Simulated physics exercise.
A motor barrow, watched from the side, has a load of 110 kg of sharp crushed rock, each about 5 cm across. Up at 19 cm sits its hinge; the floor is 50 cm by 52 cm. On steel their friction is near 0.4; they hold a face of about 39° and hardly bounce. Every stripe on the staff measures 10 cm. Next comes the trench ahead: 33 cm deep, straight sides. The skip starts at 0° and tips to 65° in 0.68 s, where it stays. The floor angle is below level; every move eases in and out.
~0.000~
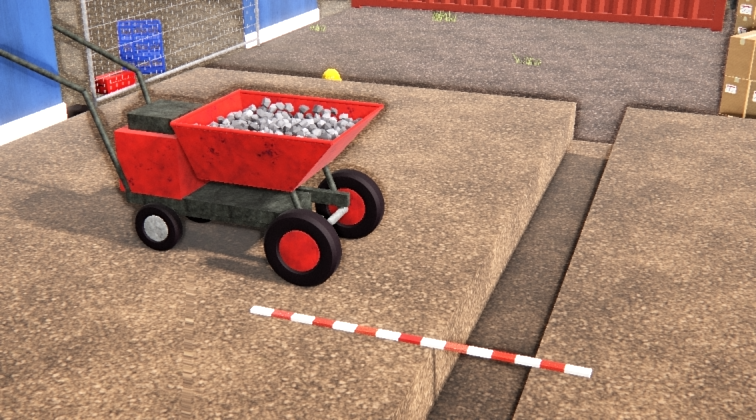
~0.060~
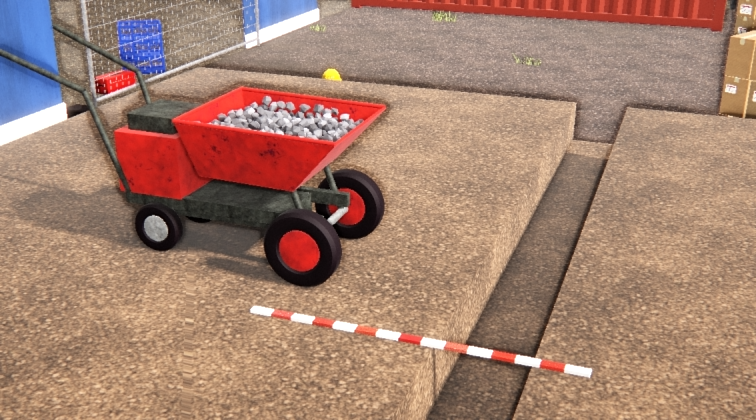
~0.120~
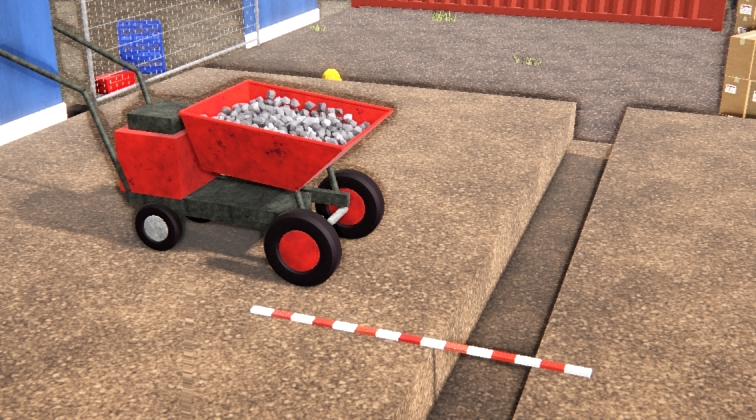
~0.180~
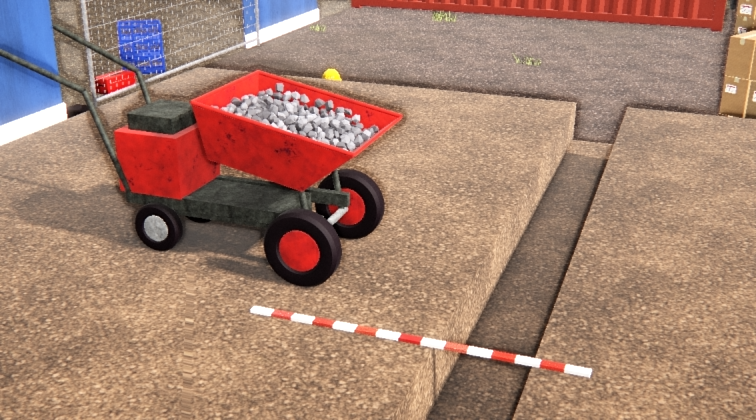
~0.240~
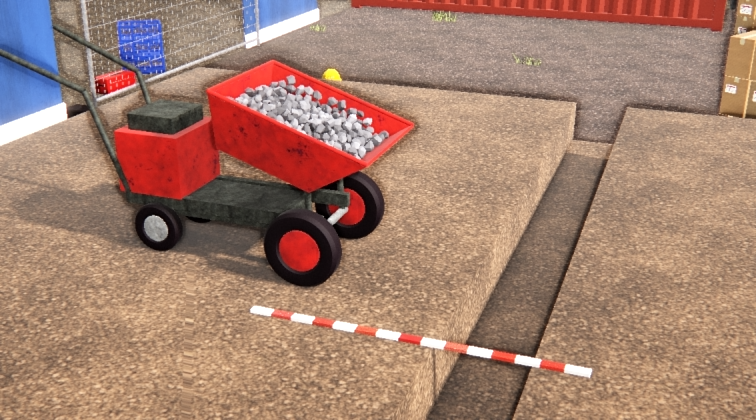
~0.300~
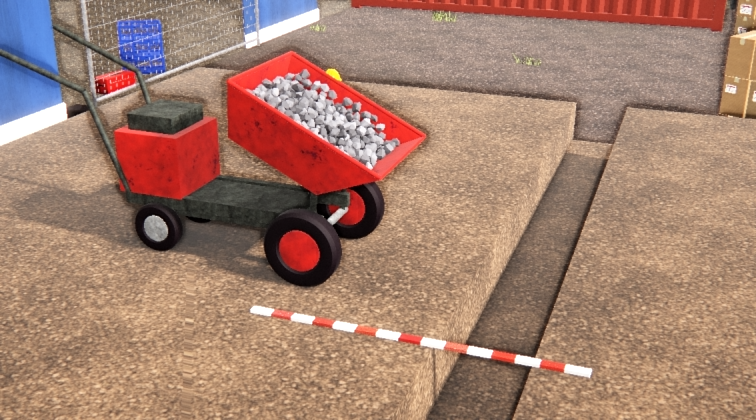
A red motor barrow loaded with grey crushed stones stands at left on a brown, gritty slab, seen from the side and slightly above by a still camera. A red-and-white striped staff lies in front beside a long trench, with a blue wall, mesh fence, red container and cardboard boxes behind. The skip tilts forward to the right, slowly then faster, its rear rising as the stones shift toward the lowering lip.
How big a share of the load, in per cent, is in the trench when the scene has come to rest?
A share of about 62 percent.
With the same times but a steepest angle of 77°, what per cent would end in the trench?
Expect roughly 80 per cent.
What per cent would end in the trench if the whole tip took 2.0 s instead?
50 per cent.
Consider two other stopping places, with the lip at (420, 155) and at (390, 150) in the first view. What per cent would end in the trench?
From the first place around 40 per cent, from the other around 65.
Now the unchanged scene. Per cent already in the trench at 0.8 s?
By then, around 5 percent.
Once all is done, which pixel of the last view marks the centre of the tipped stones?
The resting stones are centred at roughly (504, 337).
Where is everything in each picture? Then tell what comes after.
In the first picture, the skip is at 0°, its lip at (332, 143); the top of the load is at (291, 113).
In the second picture, lip at (335, 144), floor tilted 1°, highest stones at (279, 112); the stones move at 0.3 m/s on average.
In the third picture, the skip is at 5°, its lip at (343, 148); the top of the load is at (257, 107); the stones move at 0.7 m/s on average.
In the fourth picture, the skip is at 11°, its lip at (354, 155); the top of the load is at (260, 101); the stones move at 1.0 m/s on average.
In the fifth picture, the skip is at 19°, its lip at (367, 166); the top of the load is at (270, 89); the stones move at 1.2 m/s on average.
In the sixth picture, the skip is at 27°, its lip at (381, 179); the top of the load is at (285, 82); the stones move at 1.3 m/s on average.
After 0.5 s the floor is at 55°; 100 % in the skip; the foremost stones are at (404, 203).
After 0.8 s the floor is at 65°; 85 % in the skip, 9 % short of the trench, 6 % in the trench; the foremost stones are at (487, 292).
After 1.1 s the floor is at 65°; 43 % in the skip, 10 % short of the trench, 47 % in the trench; the foremost stones are at (549, 343).
After 3.1 s the floor is at 65°; 22 % in the skip, 16 % short of the trench, 62 % in the trench; the foremost stones are at (548, 347).
